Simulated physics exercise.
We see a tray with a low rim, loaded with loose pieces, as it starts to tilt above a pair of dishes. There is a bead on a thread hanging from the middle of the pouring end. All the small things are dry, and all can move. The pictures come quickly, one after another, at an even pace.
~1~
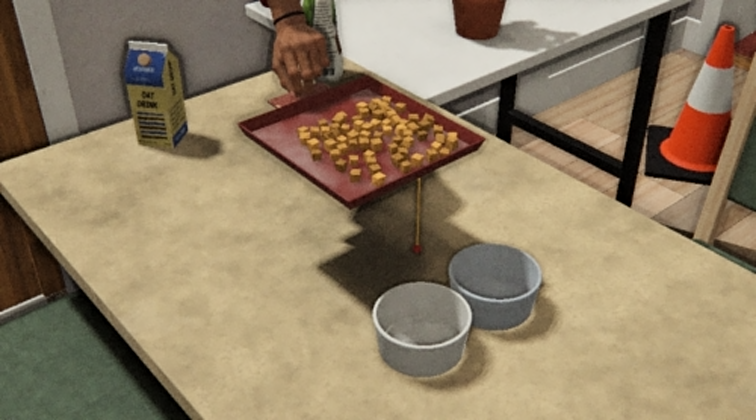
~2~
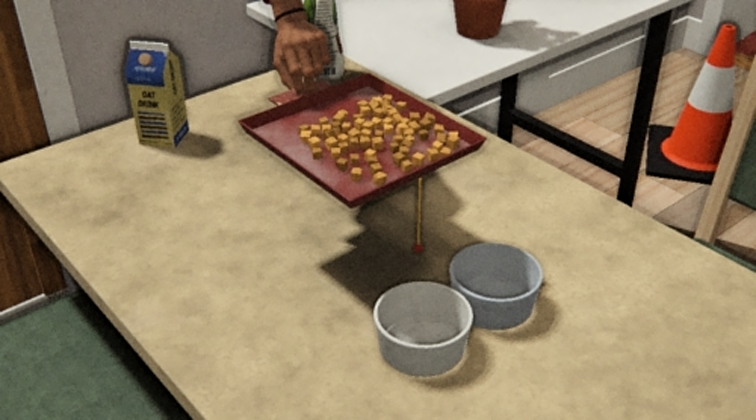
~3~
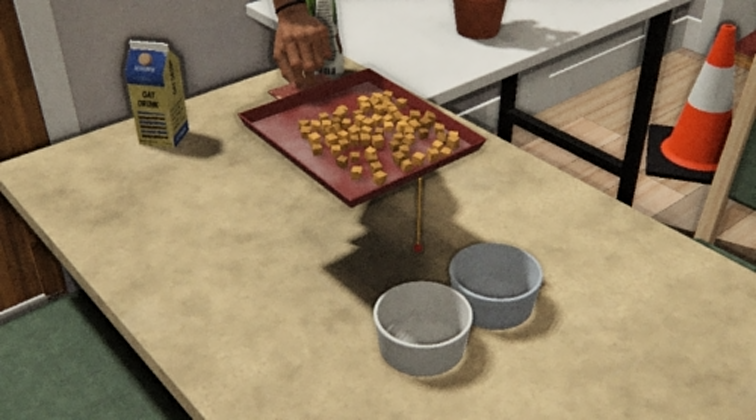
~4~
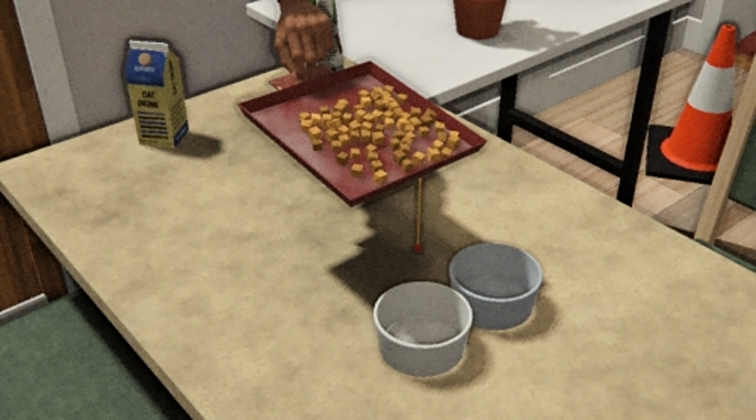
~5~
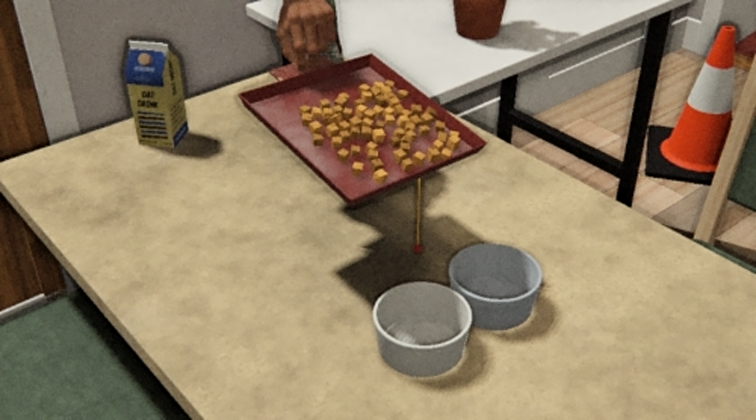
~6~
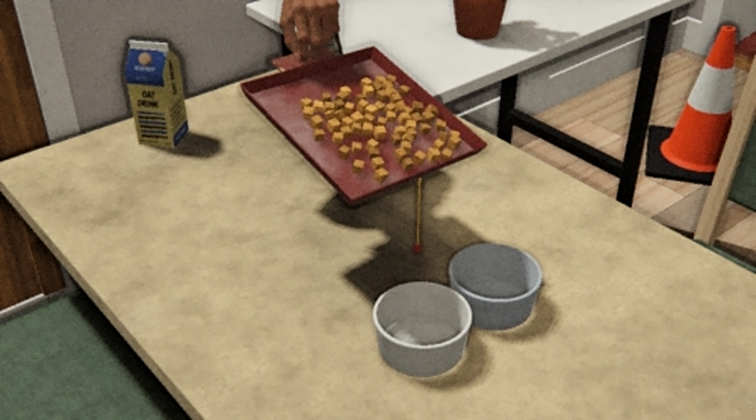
On a mottled tan tabletop, a hand slowly raising the handle end of a red tray of croutons above two grey dishes.
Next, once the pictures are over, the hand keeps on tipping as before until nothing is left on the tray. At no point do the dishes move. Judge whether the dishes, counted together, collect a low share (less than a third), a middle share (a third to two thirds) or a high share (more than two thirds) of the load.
The dishes collect a middle share.
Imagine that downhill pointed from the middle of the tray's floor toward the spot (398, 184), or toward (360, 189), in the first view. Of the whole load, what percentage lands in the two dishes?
For the first it's near 50 %, for the second near 10 %.
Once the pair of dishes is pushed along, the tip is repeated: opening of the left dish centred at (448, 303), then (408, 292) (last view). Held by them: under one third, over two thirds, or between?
Trial 1 - one to two thirds. Trial 2 - above two thirds.
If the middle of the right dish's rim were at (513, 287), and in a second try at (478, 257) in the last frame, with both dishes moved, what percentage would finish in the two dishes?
About 10 and 80 per cent respectively.
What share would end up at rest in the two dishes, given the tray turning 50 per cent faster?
I'd expect near 40 per cent.
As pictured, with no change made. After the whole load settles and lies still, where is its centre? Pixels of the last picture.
Close to (496, 286) in the last view.
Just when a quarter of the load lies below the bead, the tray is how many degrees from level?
About 100 degrees.
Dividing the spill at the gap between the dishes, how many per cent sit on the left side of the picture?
I'd guess close to 30 %.
Soon after the last picture, tray tipped steeply; all on the tray.
A little later, tray tipped right over; nearly all on the tray; a small part in the air.
Later still, tray tipped past a quarter turn; a small part in the left dish; about a third in the right dish; about half outside both.
At rest, tray tipped past a quarter turn; a small part in the left dish; about a third in the right dish; about half outside both.
